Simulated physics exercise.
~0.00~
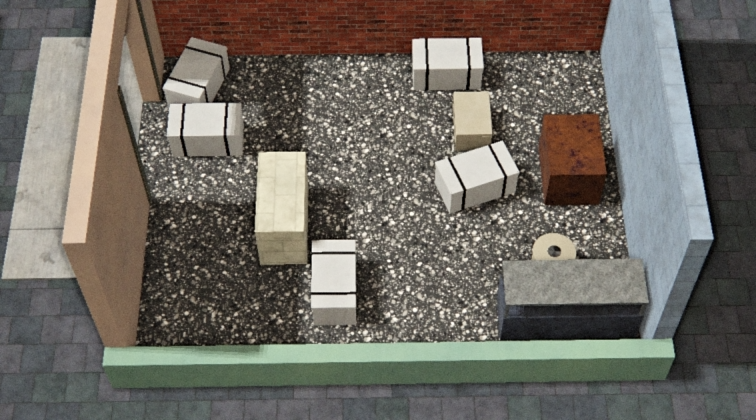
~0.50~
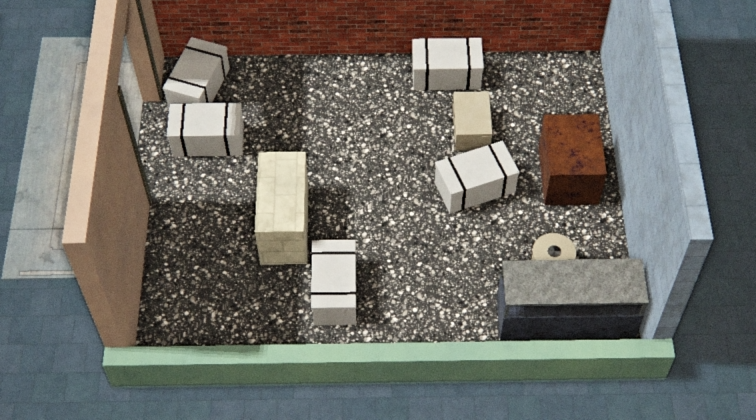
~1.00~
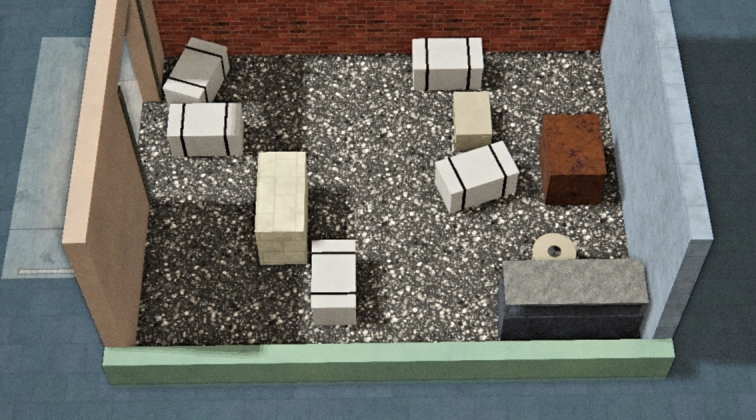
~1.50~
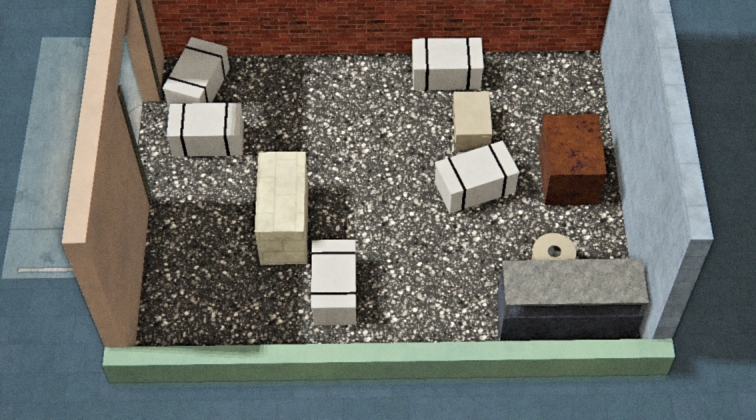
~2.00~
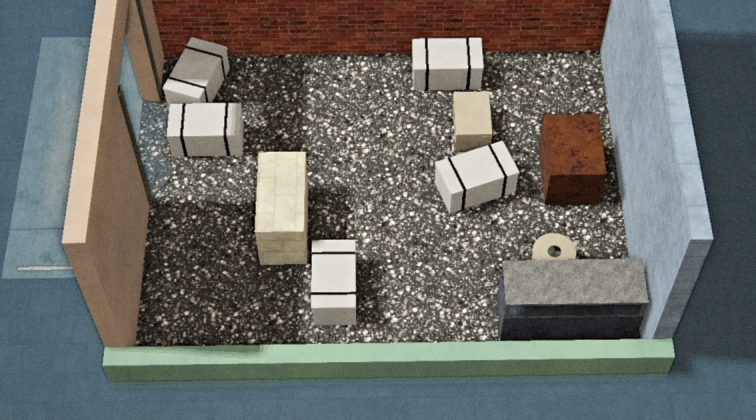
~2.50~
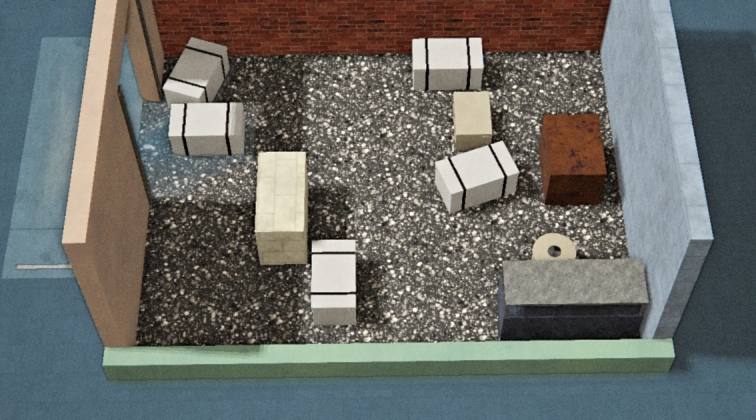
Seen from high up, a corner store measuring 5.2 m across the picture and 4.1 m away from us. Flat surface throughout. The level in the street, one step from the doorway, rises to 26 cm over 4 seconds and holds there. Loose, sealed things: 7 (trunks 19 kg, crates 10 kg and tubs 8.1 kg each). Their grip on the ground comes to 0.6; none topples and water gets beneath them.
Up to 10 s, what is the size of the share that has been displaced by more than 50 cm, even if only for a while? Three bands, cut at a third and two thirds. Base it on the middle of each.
A two-thirds majority or more.
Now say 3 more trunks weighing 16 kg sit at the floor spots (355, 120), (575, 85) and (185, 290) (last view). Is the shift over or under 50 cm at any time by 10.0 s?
First one crosses the line, second one stays inside the line, third one crosses the line.
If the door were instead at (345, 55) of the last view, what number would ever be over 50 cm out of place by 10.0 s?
4.
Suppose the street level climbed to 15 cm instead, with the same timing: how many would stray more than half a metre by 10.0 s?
Count under that change: 3.
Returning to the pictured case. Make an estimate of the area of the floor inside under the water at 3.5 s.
Close to 3.0 m2, I'd say.
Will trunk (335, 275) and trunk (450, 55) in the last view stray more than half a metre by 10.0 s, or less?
Well, the first goes shorter, the second farther.
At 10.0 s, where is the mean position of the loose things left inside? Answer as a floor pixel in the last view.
The average lands around (483, 192).
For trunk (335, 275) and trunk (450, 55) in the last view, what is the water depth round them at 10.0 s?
I'd estimate 4 cm for the first and 19 cm for the second.
After 3.5 s 0 of 7 are over 50 cm from their spots; 0 afloat.
After 4.5 s 1 of 7 are over 50 cm from their spots; 0 afloat.
After 7.0 s 3 of 7 are over 50 cm from their spots; 3 afloat.
After 10.0 s 5 of 7 are over 50 cm from their spots, and 5 have been at some point; 6 afloat.
